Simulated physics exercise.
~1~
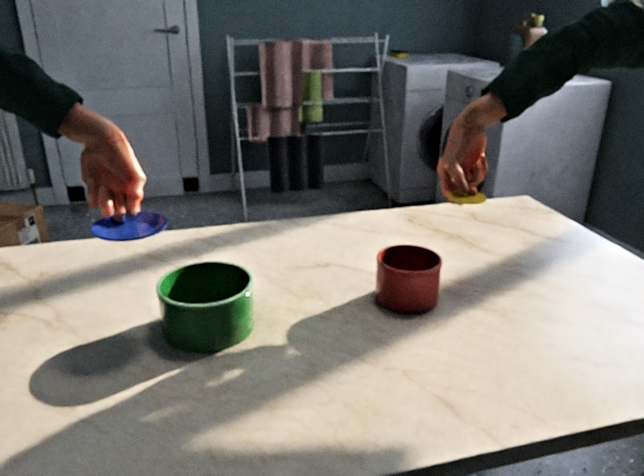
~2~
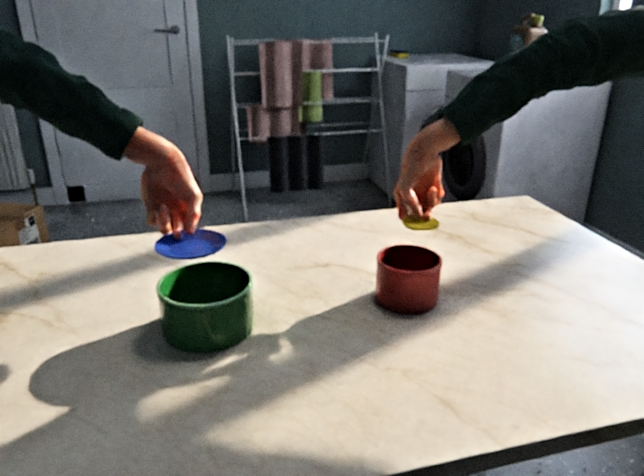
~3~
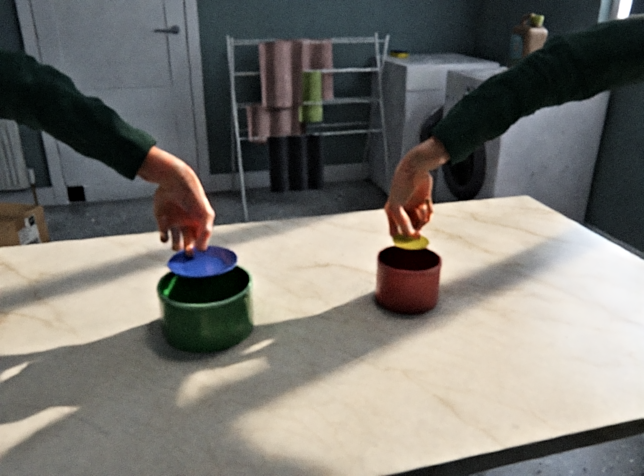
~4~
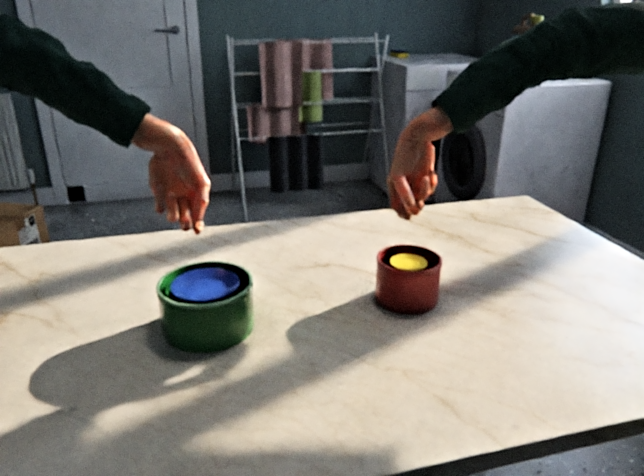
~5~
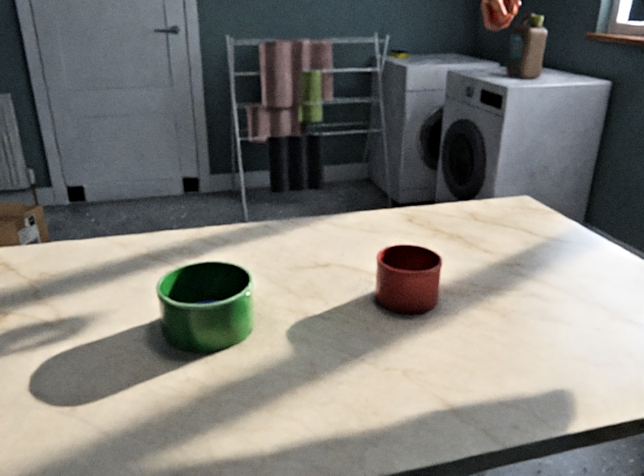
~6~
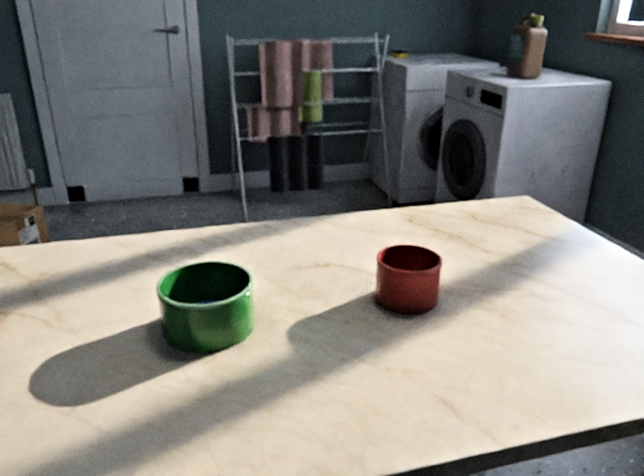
In the video, two hands lower a blue disc over a green container on the left and a smaller yellow disc over a red container on the right, then let go and withdraw as both discs drop inside, leaving the containers standing open on the table.
